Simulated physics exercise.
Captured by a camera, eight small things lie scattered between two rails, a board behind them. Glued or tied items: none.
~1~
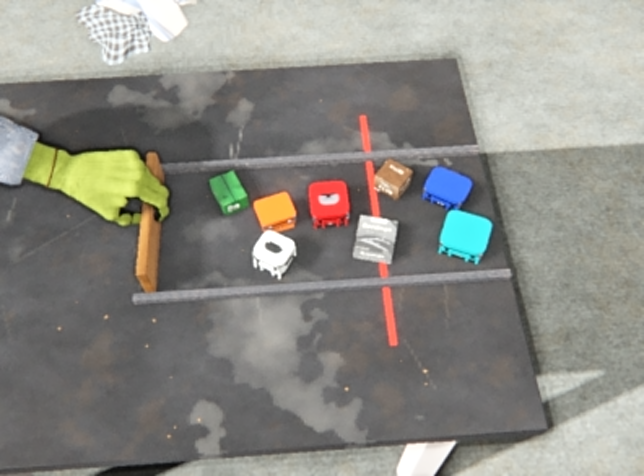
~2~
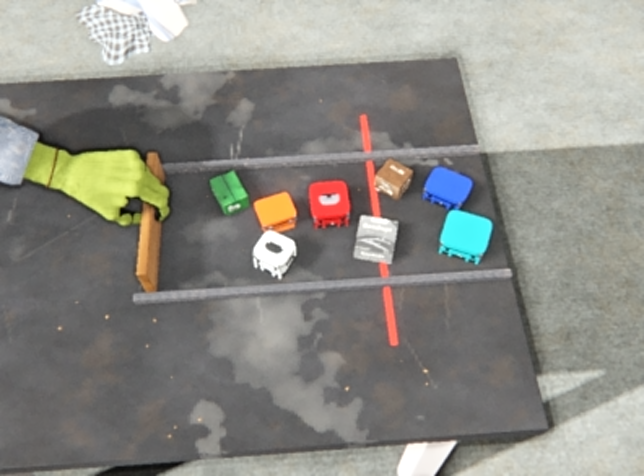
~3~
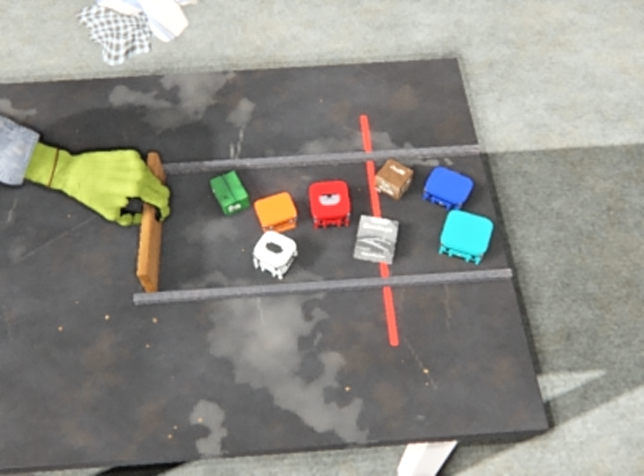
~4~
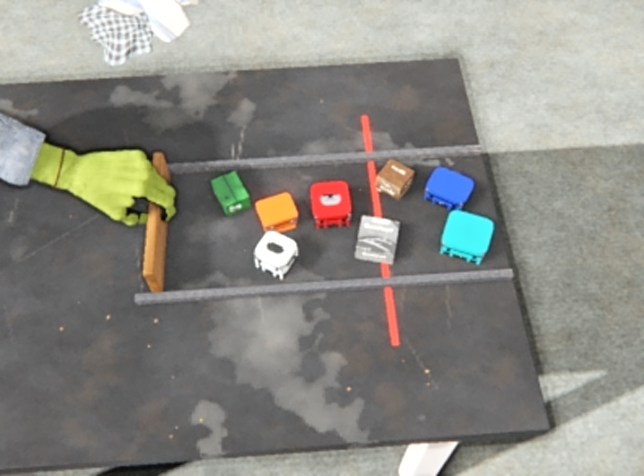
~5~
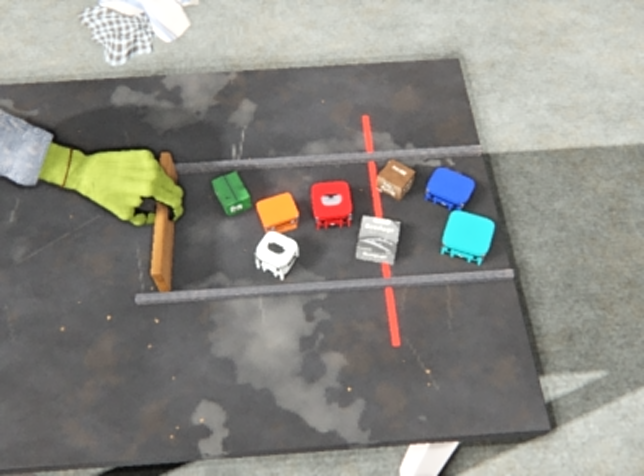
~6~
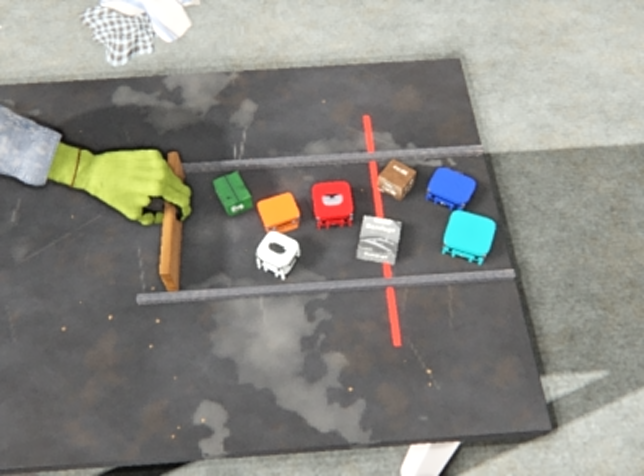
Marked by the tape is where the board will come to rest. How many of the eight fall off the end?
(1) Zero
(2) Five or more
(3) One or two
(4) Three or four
1, zero.
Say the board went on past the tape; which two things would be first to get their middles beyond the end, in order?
In order: The turquoise case, then the blue case.
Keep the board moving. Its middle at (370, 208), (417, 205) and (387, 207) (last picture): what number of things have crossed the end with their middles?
That makes 0, 2, 0.
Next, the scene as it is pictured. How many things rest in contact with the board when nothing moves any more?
3.
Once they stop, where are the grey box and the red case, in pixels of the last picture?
Grey box at about (439, 235), red case at about (430, 197).
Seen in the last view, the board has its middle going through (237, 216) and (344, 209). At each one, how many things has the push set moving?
First 1, then 6.
A little later, none off yet; turquoise case at rest near (468, 237); blue case at rest near (451, 190); brown box at rest near (397, 180).
Next, none off yet; turquoise case at rest near (468, 237); blue case at rest near (451, 190); brown box shifted a little near (409, 171).
When it is over, the number that fall off is zero.
